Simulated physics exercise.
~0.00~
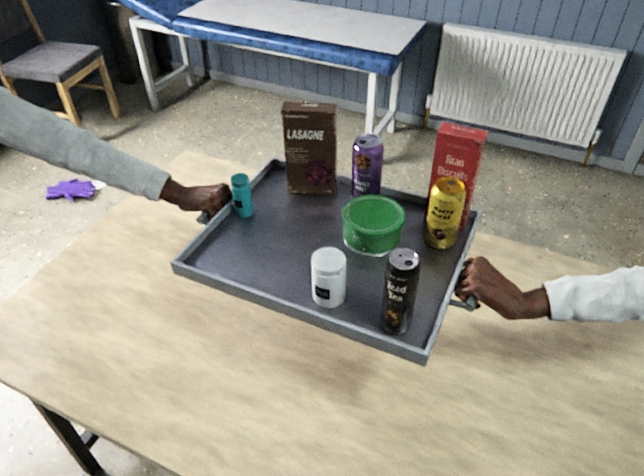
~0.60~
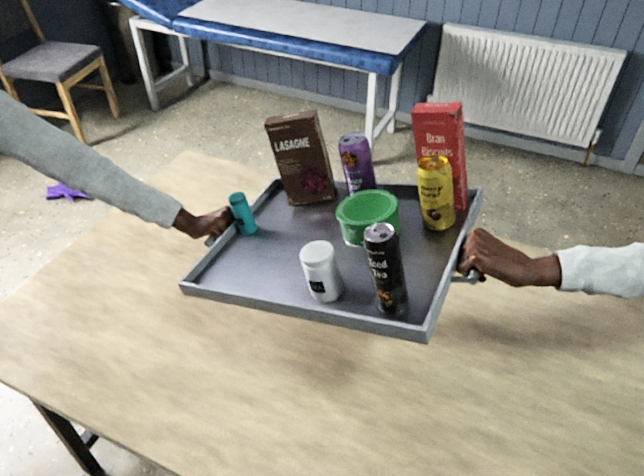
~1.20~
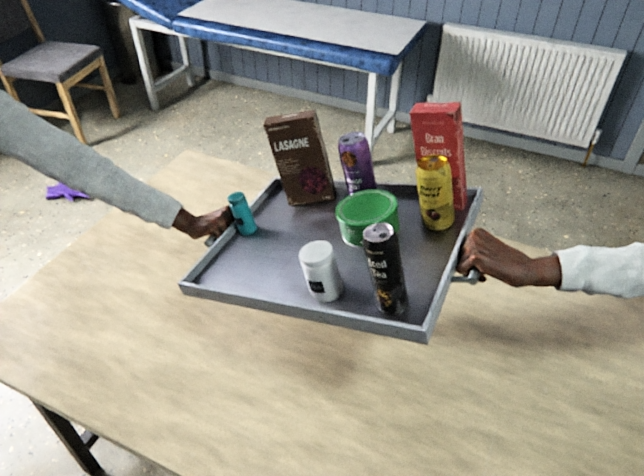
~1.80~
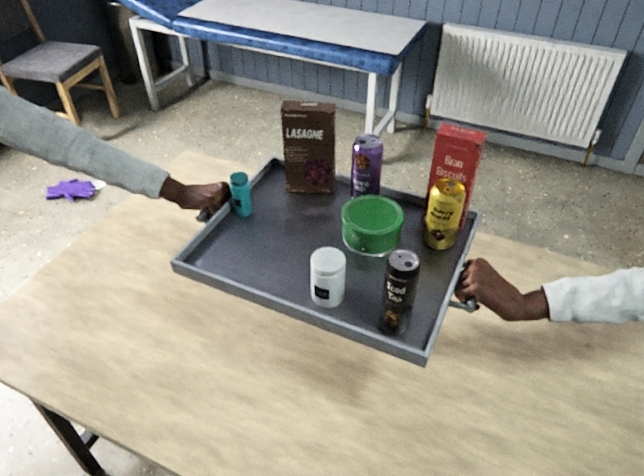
Two hands, one at each side, hold a grey rimmed serving tray above a pale wooden table, seen from above in a room with a radiator and a blue-edged bench behind. On the tray, a brown lasagne packet, a purple can and a red packet stand at the back, with a green tub in the middle, a yellow can on the right, a turquoise shaker on the left, and a white jar and black can in front. The hands tip the tray down towards the left, and everything leans with it. They hold it there briefly, and nothing slides noticeably. Then they bring it back nearly level, with all the items upright and about where they began.
